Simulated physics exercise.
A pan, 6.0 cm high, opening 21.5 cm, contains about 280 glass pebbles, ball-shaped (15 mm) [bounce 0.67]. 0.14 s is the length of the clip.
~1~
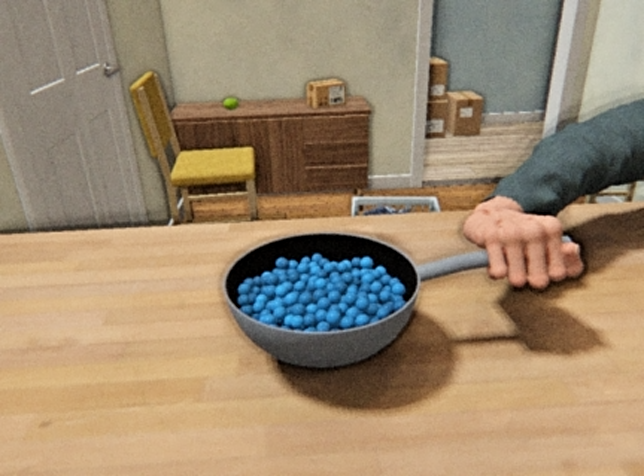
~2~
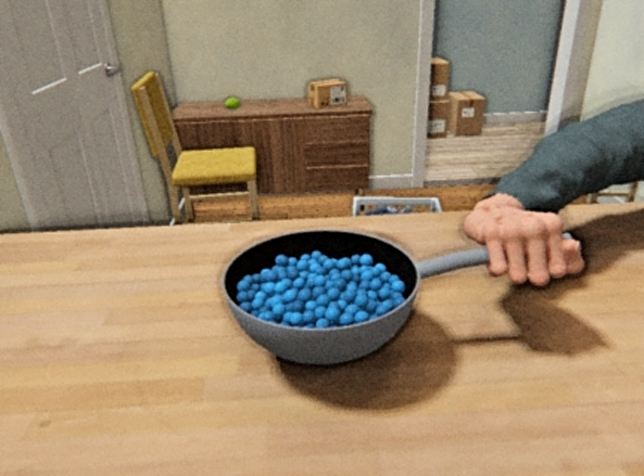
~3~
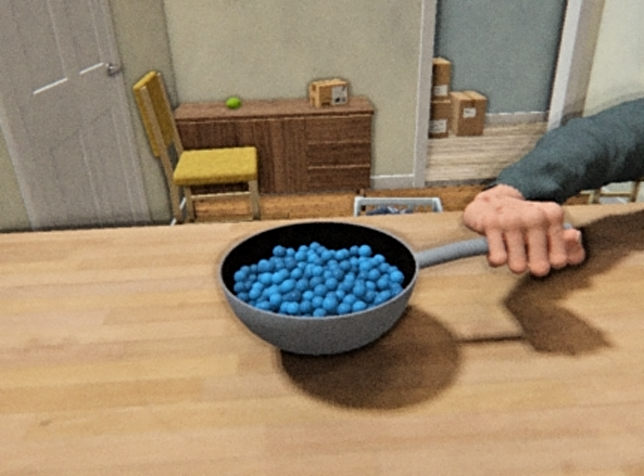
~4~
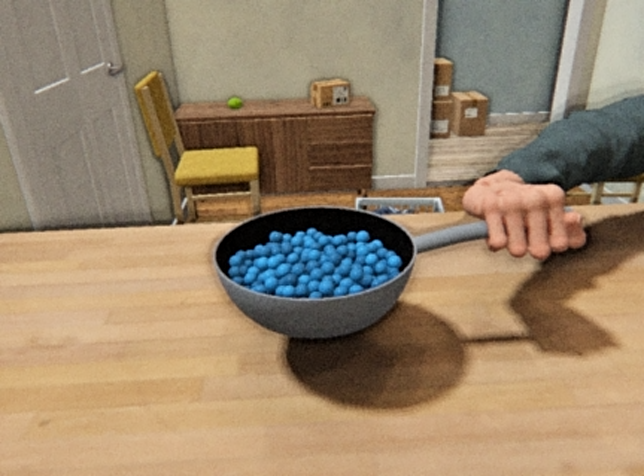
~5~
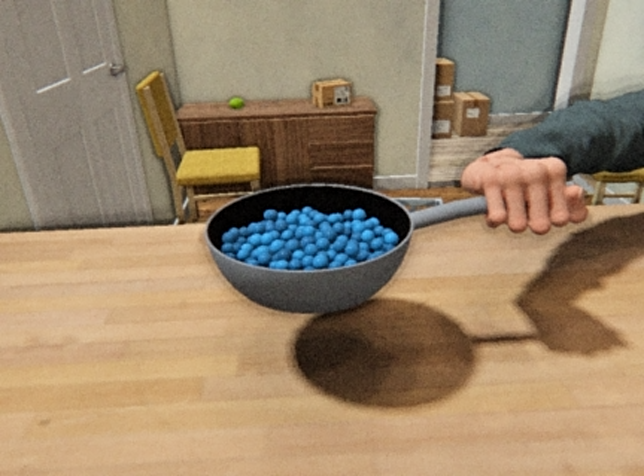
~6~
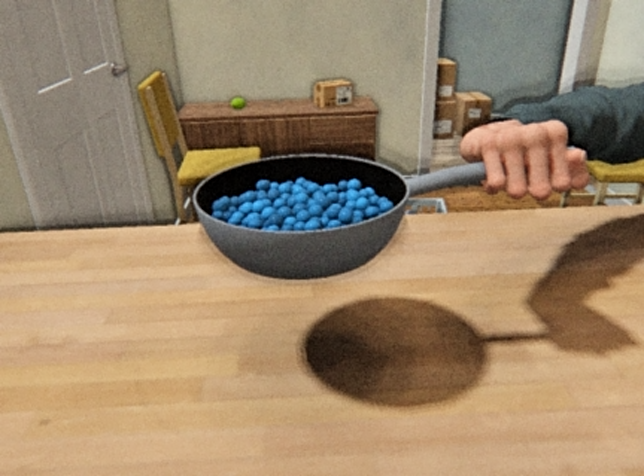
At first, a hand on the right grips the handle of a gray pan full of small blue balls, held low over a wooden table. The hand raises the pan, slowly and then faster, drifting slightly left and keeping it level, while its shadow separates on the tabletop below.
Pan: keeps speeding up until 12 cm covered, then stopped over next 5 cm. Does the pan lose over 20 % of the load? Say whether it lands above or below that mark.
The share lands above the mark.
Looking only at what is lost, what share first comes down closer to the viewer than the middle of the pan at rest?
I'd reckon close to 50 per cent.
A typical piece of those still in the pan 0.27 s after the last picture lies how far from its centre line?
The distance comes out around 6.5 cm.
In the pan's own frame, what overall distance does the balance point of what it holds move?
The centre of the load shifts around 0.5 cm.
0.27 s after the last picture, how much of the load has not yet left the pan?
Around 75 percent of the load, give or take.
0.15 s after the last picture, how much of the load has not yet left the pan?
My estimate is some 55 per cent of the load.
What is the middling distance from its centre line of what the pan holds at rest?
Around 6.0 cm.
Then, 0.15 s after the last picture, pan 55 %, in the air 45 %; middle of the pieces not yet landed near (252, 76).
Then, 0.27 s after the last picture, pan 75 %, in the air 25 %; middle of the pieces not yet landed near (223, 118).
Then, 0.39 s after the last picture, pan 70 %, in the air 30 %; middle of the pieces not yet landed near (227, 193).
Then, 0.50 s after the last picture, fallen left of where it stops 25 %, pan 70 %; middle of the pieces not yet landed near (271, 179).
In the end, fallen left of where it stops 30 %, pan 70 %.
